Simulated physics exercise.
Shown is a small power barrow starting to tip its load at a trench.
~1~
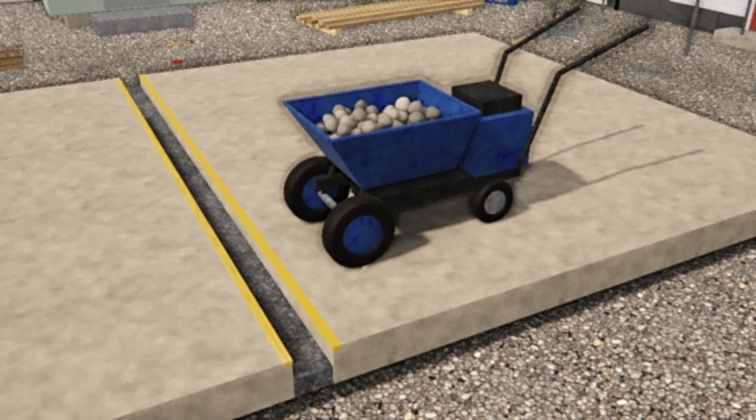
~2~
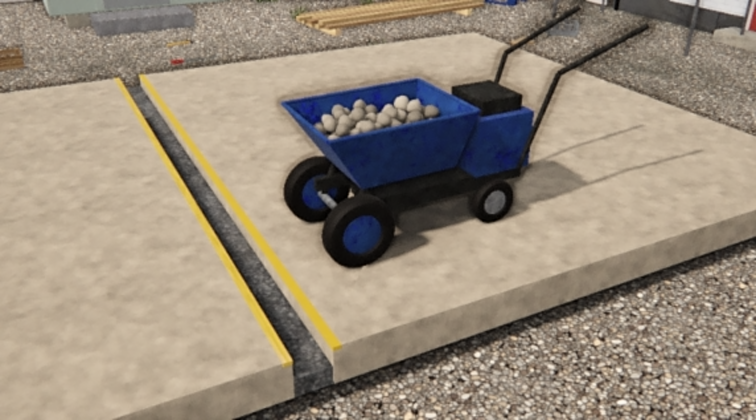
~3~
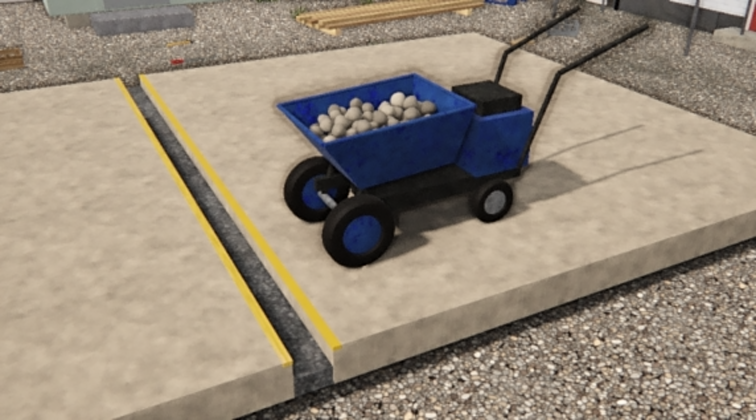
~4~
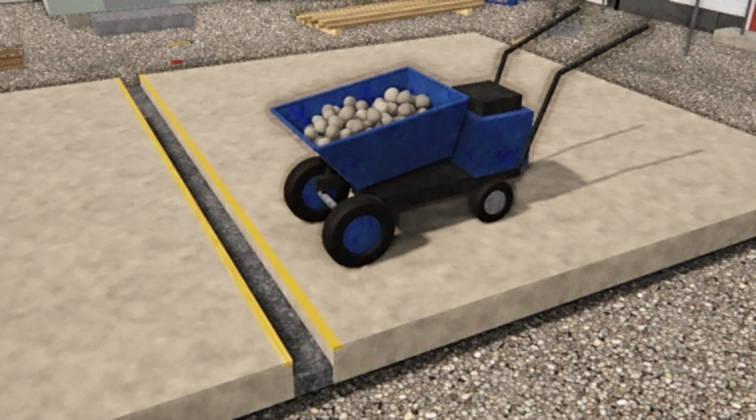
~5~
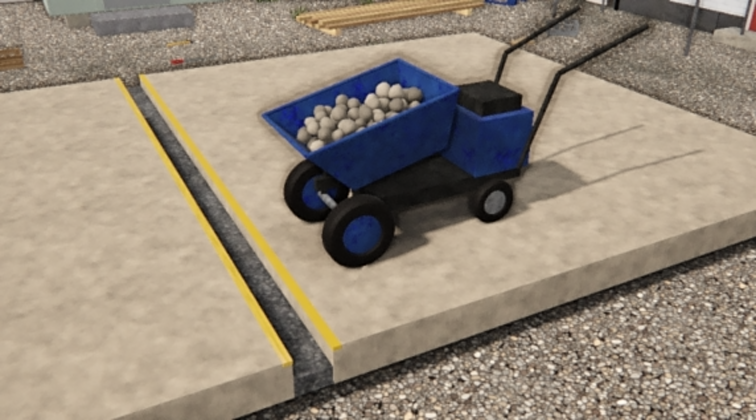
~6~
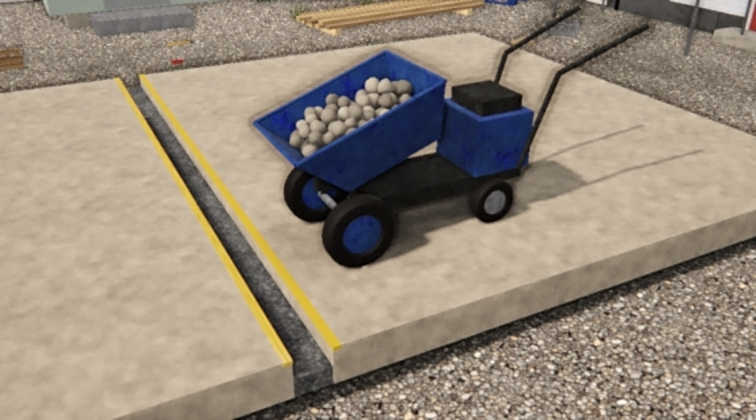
Blue skip of a small power barrow tilting forward to the left, carrying rounded stones beside a narrow yellow-edged trench.
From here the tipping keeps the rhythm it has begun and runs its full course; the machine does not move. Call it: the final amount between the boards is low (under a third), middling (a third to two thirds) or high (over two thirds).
Low.
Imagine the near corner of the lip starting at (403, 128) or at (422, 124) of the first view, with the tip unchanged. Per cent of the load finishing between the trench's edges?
In turn 40 and 30 in a hundred.
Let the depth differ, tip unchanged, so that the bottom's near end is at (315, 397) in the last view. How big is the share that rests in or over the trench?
Estimate: Approx. 10 in a hundred.
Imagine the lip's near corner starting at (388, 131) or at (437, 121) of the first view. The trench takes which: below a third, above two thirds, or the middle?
First spot: The middle third; second spot: Under a third.
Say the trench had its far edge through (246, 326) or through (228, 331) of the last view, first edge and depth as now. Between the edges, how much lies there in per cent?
Roughly 40 % and 60 %.
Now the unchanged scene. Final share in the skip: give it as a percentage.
Around 15 %.
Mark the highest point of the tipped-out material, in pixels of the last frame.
Approximate top: (214, 244).
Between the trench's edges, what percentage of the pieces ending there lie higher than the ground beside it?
Around 5 in a hundred.
Soon after the last picture, skip tipped steeply; all in the skip.
A little later, skip tipped steeply; nearly all in the skip; a small part beyond it; a stray few falling.
Later still, skip tipped right over; about half in the skip; a stray few in or heaped over the trench; about half beyond it; a stray few falling.
By the end, skip tipped right over; a small part in the skip; a small part in or heaped over the trench; most beyond it.
